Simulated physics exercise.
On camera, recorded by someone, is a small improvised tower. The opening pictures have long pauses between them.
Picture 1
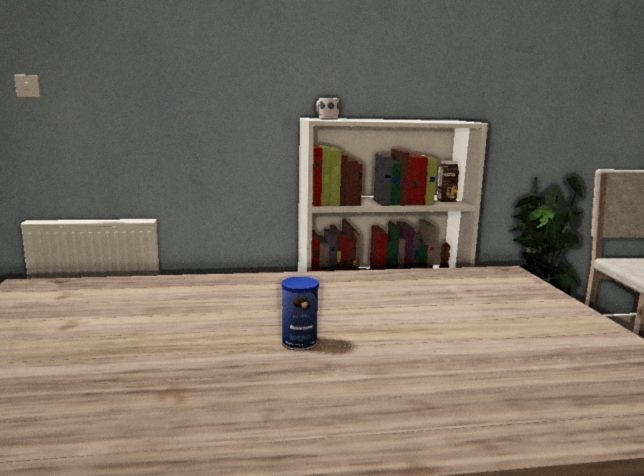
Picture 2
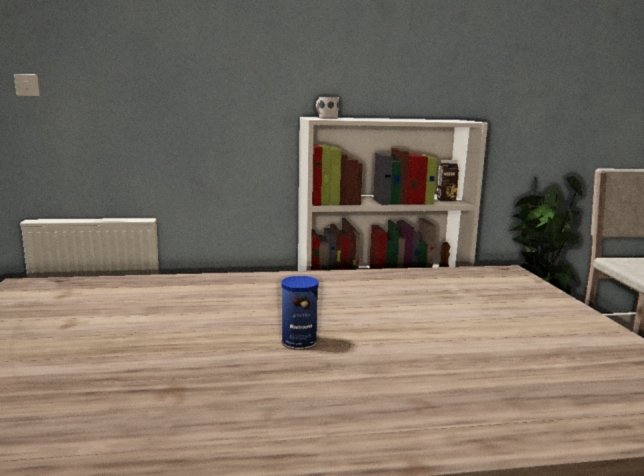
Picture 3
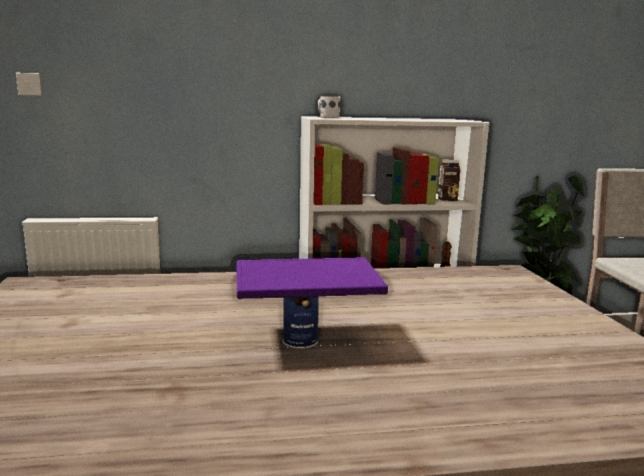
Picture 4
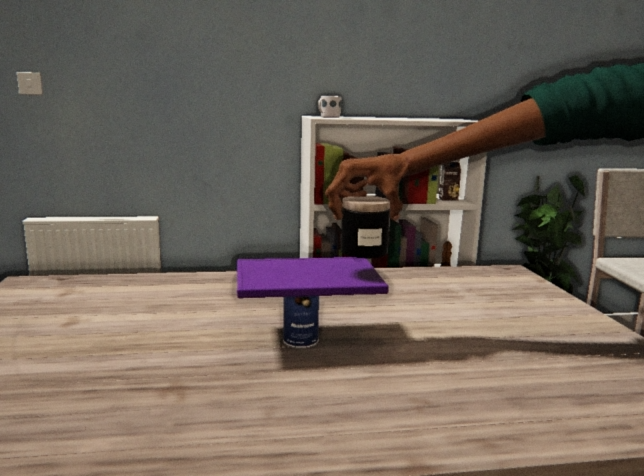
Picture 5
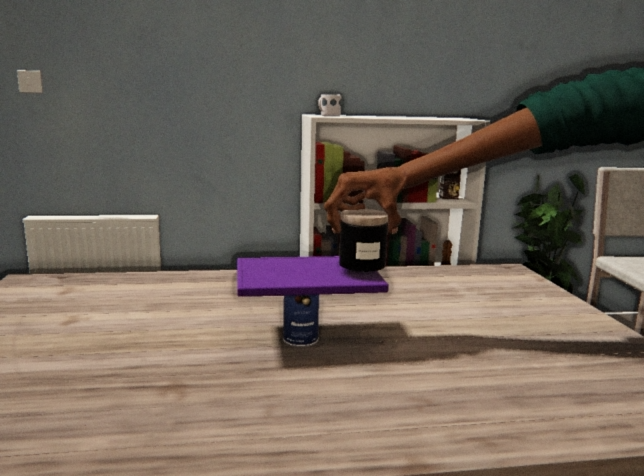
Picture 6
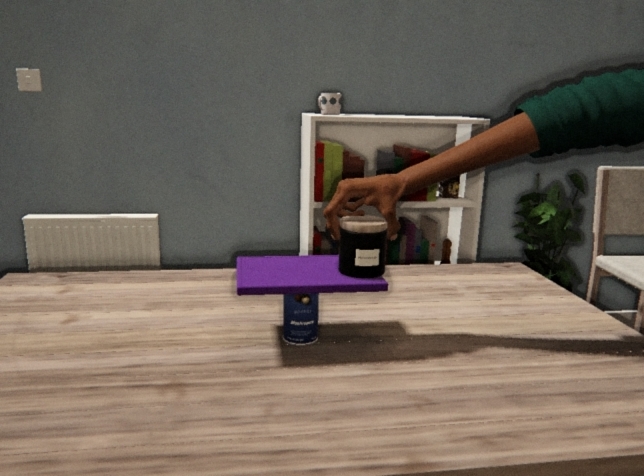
The clip shows a blue tin standing on a wooden table, then a flat purple board resting on top of it. A hand reaches in from the right and lowers a black jar onto the board's right side, still holding it.
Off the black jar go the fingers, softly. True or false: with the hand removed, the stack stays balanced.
False.
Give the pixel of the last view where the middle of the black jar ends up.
Near (416, 324).
Then, 0.30 s on from there, black jar now fallen; purple lid turned 36° from how it was put.
Then, 0.50 s on from there, purple lid on its side.
Then, 0.90 s on from there, purple lid turned 59° from how it was put; blue tin turned 8° from how it was put.
Then, 1.30 s on from there, purple lid now fallen; blue tin on its side.
In the end, fallen, black jar and purple lid; toppled in the stack, blue tin. At the end, from the last picture's camera, black jar near (416, 324). The stack loses its balance.
